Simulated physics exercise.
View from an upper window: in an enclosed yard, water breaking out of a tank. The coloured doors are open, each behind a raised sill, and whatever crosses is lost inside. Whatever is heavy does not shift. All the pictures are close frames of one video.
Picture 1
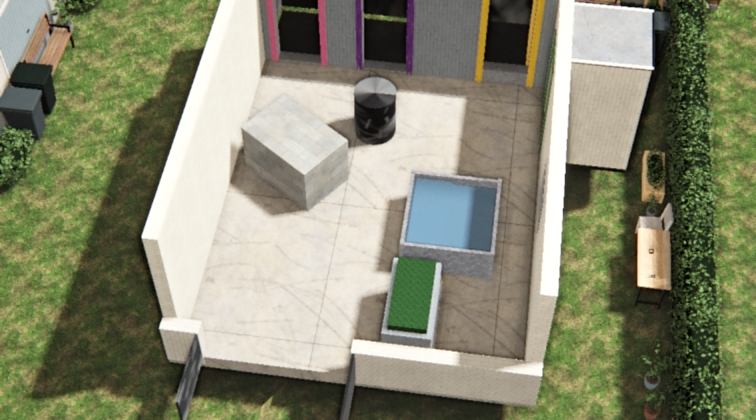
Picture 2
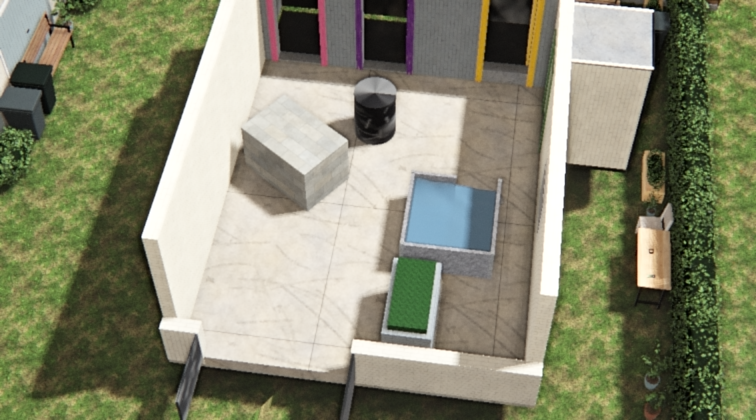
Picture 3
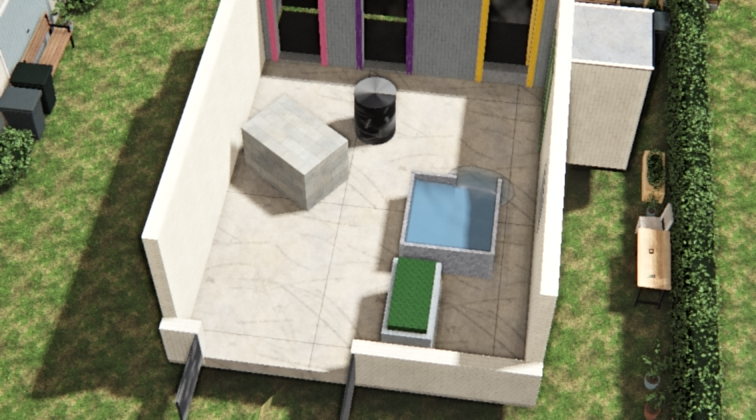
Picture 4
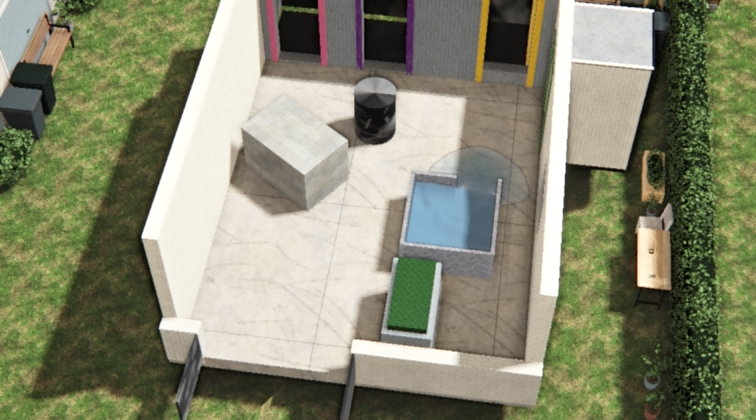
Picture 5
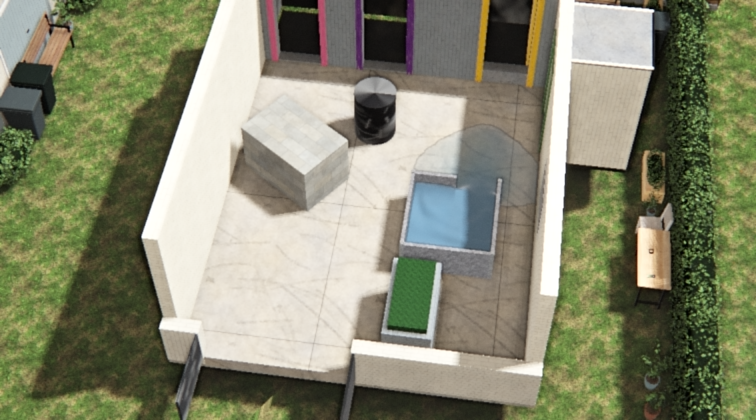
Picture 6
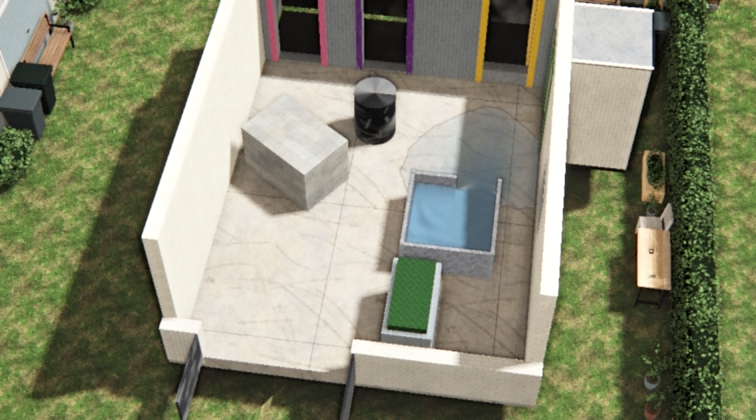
Walled yard seen from above, with water pouring from the far side of a square tank and spreading across the pale paving.
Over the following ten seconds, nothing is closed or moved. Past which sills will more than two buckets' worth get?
In order: I expect the green door to go over the limit; I expect the purple door to go over the limit; I expect the pink door to go over the limit; I expect the yellow door to stay within two buckets.
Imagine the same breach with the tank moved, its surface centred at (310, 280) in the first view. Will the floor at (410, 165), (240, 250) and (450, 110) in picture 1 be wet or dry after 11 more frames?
Points in order: Inundated; not reached; inundated.
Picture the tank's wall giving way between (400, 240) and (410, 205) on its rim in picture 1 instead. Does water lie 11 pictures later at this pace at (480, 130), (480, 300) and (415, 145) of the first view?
So: Spared, then spared, then spared.
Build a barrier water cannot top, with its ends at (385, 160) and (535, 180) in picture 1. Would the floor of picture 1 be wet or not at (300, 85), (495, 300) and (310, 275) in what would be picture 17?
Results in order: Bone-dry / swamped / bone-dry.
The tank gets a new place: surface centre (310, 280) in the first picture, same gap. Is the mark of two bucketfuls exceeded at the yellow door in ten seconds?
Yellow door: Short of the limit.
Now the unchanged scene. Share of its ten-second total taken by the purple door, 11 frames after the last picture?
Share by then: About 0 in a hundred.
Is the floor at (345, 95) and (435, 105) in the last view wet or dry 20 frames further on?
Result, in the order given: Wetted / wetted.
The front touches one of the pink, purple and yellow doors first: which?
Result: The yellow door is first.
A moment on, water covers 20 % of the floor; the green door under two buckets in, the purple door not reached, the pink door not reached, the yellow door wet at the sill, nothing in.
Next, water covers 25 % of the floor; the green door under two buckets in, the purple door under two buckets in, the pink door not reached, the yellow door wet at the sill, nothing in.
Then, water covers 35 % of the floor; the green door over two buckets in, the purple door over two buckets in, the pink door wet at the sill, nothing in, the yellow door wet at the sill, nothing in.
Later, water covers 50 % of the floor; the green door over two buckets in, the purple door over two buckets in, the pink door under two buckets in, the yellow door wet at the sill, nothing in.
In the end, water covers 65 % of the floor; the green door over two buckets in, the purple door over two buckets in, the pink door over two buckets in, the yellow door wet at the sill, nothing in.
